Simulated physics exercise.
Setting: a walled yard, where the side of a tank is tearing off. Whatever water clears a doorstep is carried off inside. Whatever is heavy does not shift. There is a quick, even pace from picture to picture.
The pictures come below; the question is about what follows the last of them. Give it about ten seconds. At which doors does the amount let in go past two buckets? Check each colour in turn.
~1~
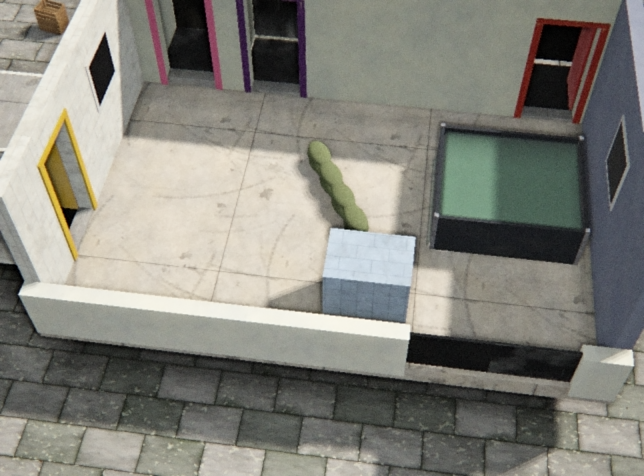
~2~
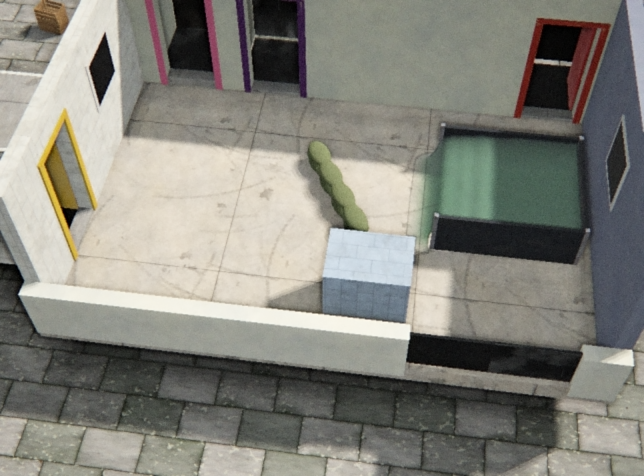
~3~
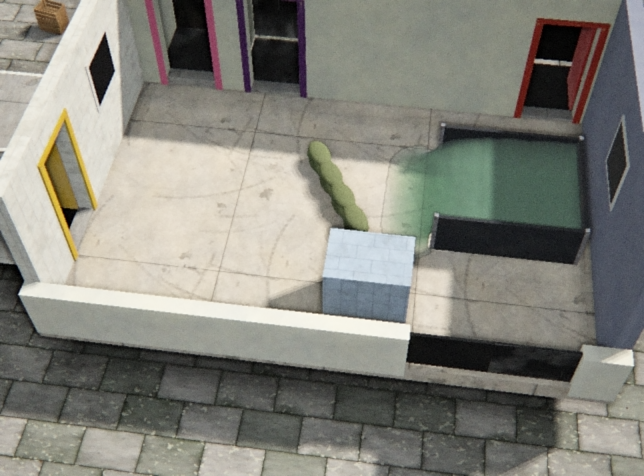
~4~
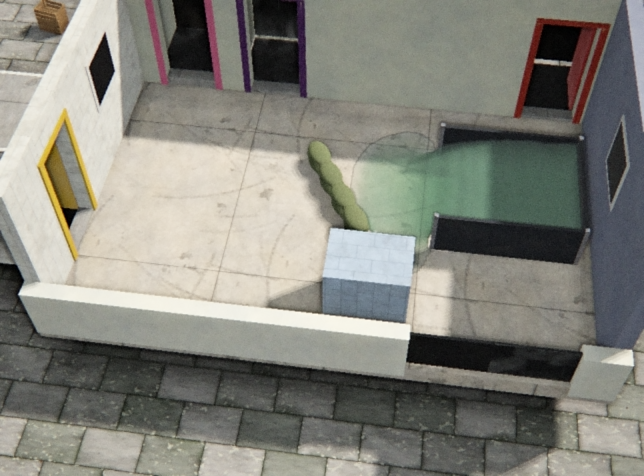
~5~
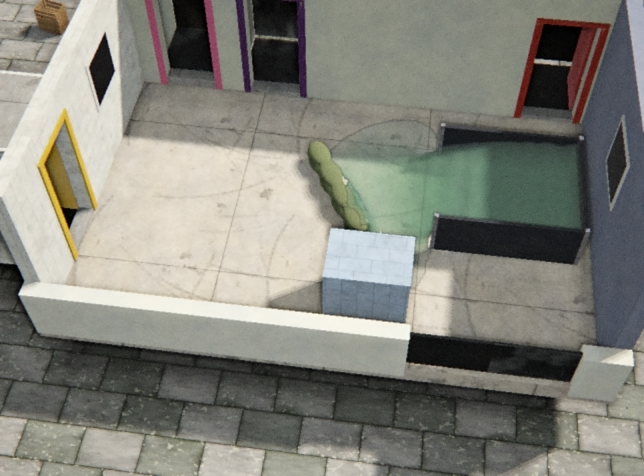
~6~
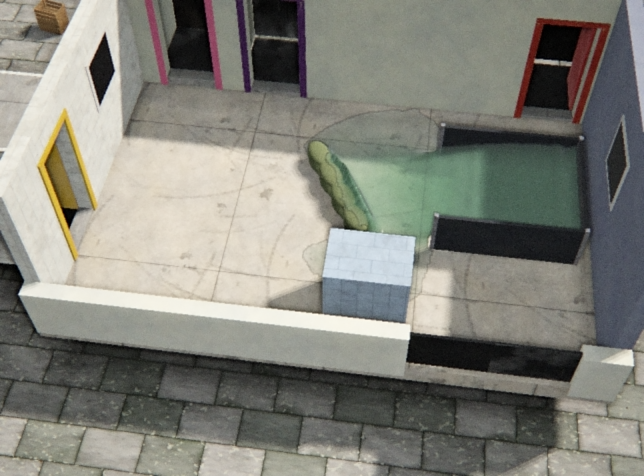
The purple door passes two buckets of inflow; the red door passes two buckets of inflow; the pink door stays within two buckets of inflow; the yellow door passes two buckets of inflow.
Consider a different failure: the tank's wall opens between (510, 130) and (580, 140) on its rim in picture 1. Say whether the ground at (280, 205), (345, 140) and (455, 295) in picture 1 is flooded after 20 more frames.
So: Spared, then wetted, then spared.
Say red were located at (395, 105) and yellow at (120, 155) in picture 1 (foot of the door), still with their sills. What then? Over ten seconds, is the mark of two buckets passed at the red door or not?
Red door: Goes past it.
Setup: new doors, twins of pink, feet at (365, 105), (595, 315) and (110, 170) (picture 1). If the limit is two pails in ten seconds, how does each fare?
Door by door: Ends up above, ends up below, ends up below.
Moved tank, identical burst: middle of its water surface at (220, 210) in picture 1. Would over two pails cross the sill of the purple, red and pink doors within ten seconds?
One by one: The purple one holds, the red one keeps below it, the pink one passes that mark.
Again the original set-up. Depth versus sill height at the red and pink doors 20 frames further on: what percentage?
Roughly 50 and 50 %.
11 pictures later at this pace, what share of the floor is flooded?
About 50 in a hundred.
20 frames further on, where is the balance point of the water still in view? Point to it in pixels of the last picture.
That puts it at around (350, 181).
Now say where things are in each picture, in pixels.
Still water in the water tank at (511, 179), in the first picture.
Water pours out at (438, 191) and has run to (425, 251), in the second picture.
The front is at a hidden place, out from the gap at (438, 193), in the third picture.
Water pours out at (438, 195) and has run to a hidden place, in the fourth picture.
The front is at (329, 158), out from the gap at (438, 195), in the fifth picture.
The front is at (310, 146), out from the gap at (438, 195), in the sixth picture.
A moment on, water covers 30 % of the floor; the purple door wet at the sill, nothing in, the red door not reached, the pink door not reached, the yellow door not reached.
Next, water covers 50 % of the floor; the purple door over two buckets in, the red door not reached, the pink door wet at the sill, nothing in, the yellow door not reached.
Then, water covers 85 % of the floor; the purple door over two buckets in, the red door wet at the sill, nothing in, the pink door wet at the sill, nothing in, the yellow door wet at the sill, nothing in.
Later, water covers 90 % of the floor; the purple door far over two buckets in, the red door under two buckets in, the pink door wet at the sill, nothing in, the yellow door over two buckets in.
In the end, water covers 95 % of the floor; the purple door far over two buckets in, the red door over two buckets in, the pink door wet at the sill, nothing in, the yellow door over two buckets in.
